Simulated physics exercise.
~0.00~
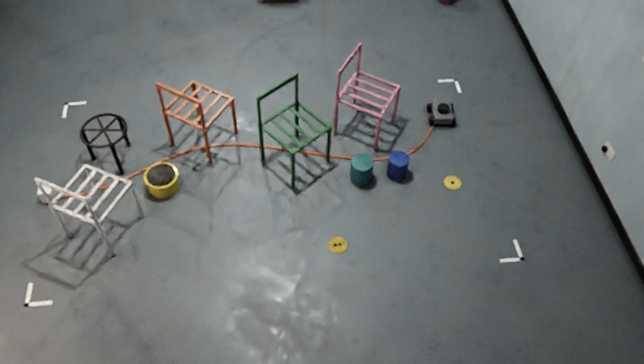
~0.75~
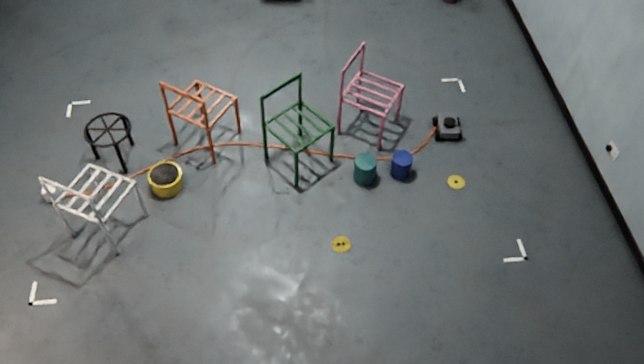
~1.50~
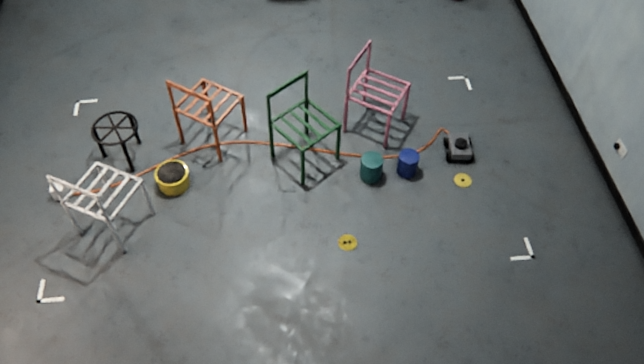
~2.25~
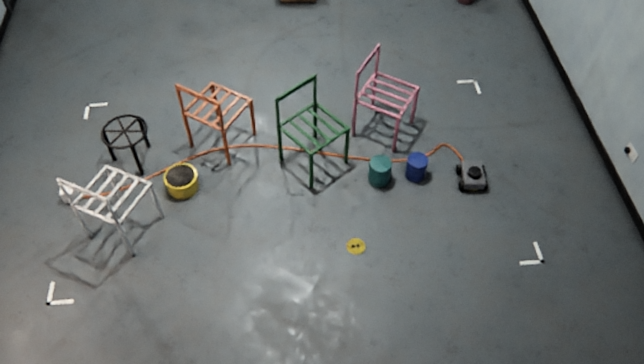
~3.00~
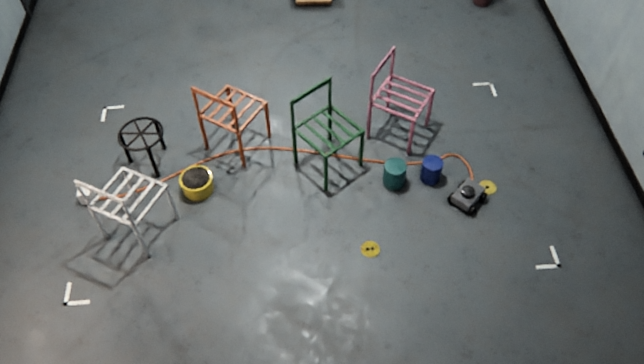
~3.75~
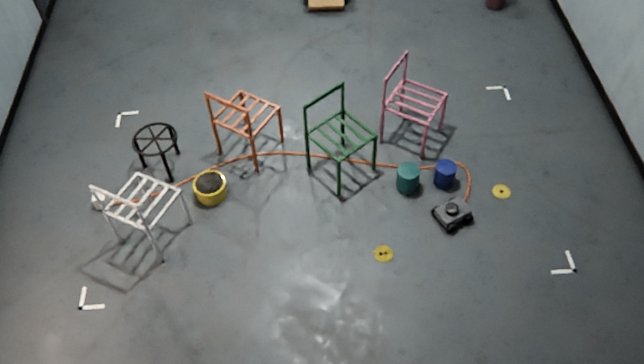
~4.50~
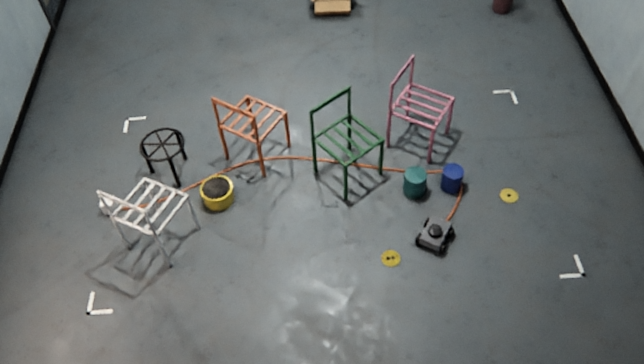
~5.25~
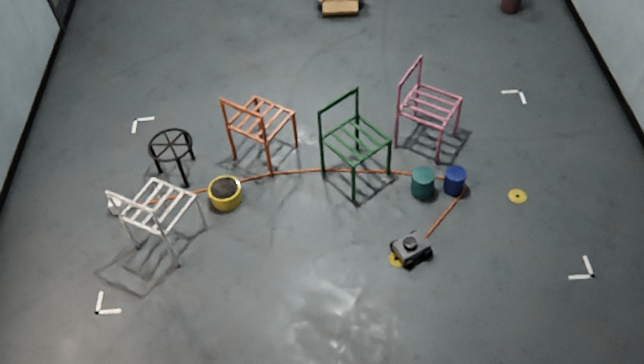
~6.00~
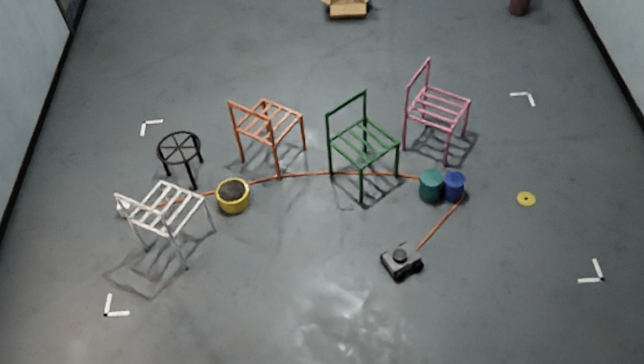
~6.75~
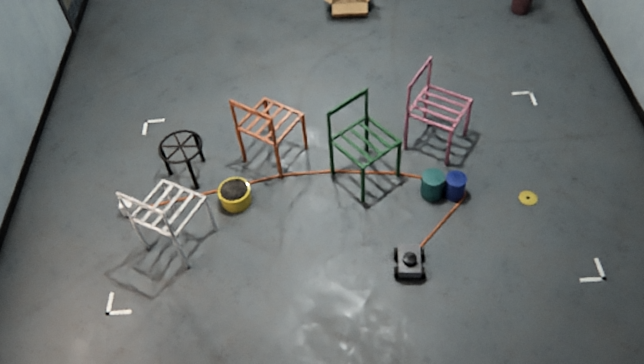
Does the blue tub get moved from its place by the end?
Yes, the blue tub is pulled a short way left by the lead and ends up right beside the teal tub, still upright.
